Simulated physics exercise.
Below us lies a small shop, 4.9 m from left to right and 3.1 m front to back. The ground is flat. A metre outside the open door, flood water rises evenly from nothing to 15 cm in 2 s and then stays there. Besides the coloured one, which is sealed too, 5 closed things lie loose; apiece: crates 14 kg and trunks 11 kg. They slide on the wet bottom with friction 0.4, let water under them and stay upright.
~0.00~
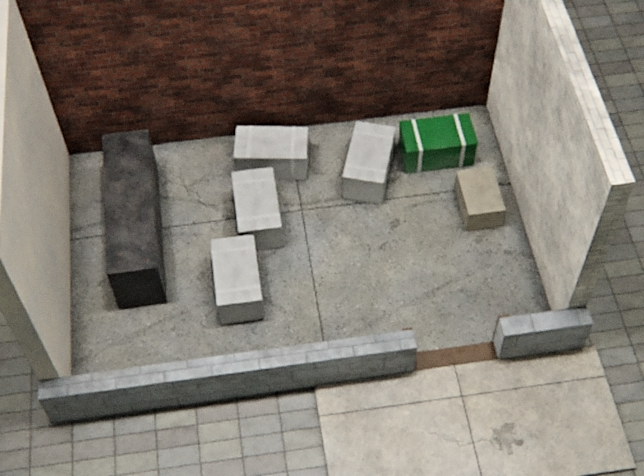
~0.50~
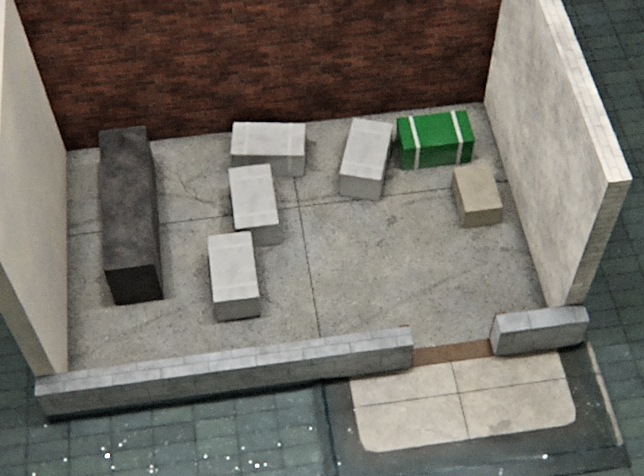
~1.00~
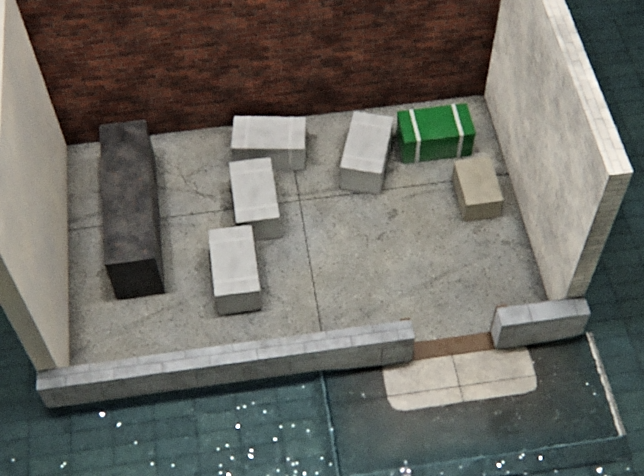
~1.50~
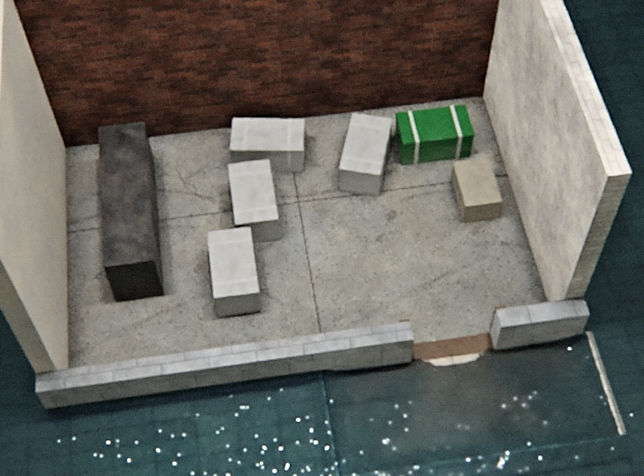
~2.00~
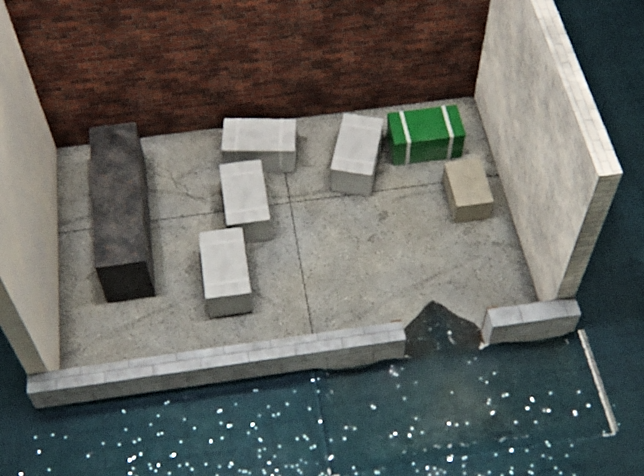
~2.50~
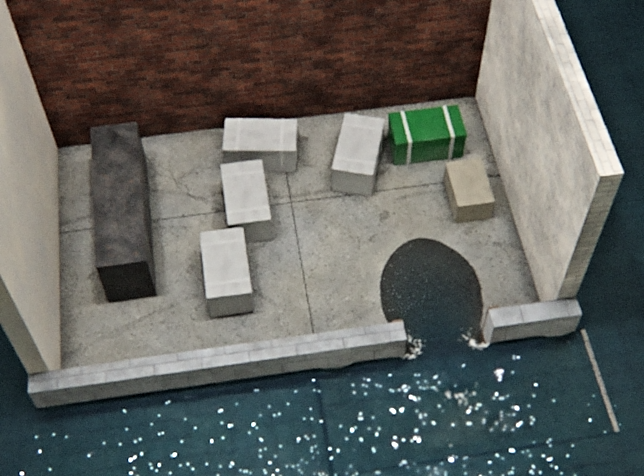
A small shop with a brick back wall, pale side walls and a low front wall with a doorway is seen from above. A long dark block stands at left, four whitish boxes spread across the middle, and a green trunk with white bands sits at back right near a tan box. Dark water covers the paving outside, then spreads through the doorway in a rounded pool, while the boxes stay put and the view shifts slightly.
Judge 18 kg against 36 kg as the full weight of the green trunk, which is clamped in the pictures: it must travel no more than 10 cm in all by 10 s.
For it, only the higher weight holds it.
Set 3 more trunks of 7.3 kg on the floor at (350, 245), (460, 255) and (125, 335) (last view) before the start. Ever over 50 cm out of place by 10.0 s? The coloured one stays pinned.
In that order: Past it, past it, short of it.
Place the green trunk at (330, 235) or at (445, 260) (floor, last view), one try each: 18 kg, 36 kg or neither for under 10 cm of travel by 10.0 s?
In that order: It takes the larger; neither is enough.
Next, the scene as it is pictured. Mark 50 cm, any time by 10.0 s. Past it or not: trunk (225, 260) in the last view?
It is less.
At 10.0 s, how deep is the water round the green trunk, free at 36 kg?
About 9 cm.
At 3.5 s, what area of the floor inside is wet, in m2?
About 4.0 m2.
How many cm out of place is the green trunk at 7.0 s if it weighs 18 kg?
About 30 cm.
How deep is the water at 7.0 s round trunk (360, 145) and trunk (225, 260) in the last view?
About 6 and 1 cm.
After 3.5 s the green trunk would be 0 cm from its start with 18 kg and 0 cm from its start with 36 kg; 1 cm of water round it then.
After 4.5 s the green trunk would be 17 cm from its start with 18 kg and 0 cm from its start with 36 kg; 3 cm of water round it then.
After 7.0 s the green trunk would be 30 cm from its start with 18 kg and 0 cm from its start with 36 kg; 5 cm of water round it then.
After 10.0 s the green trunk would be 25 cm from its start with 18 kg and 0 cm from its start with 36 kg; 9 cm of water round it then.
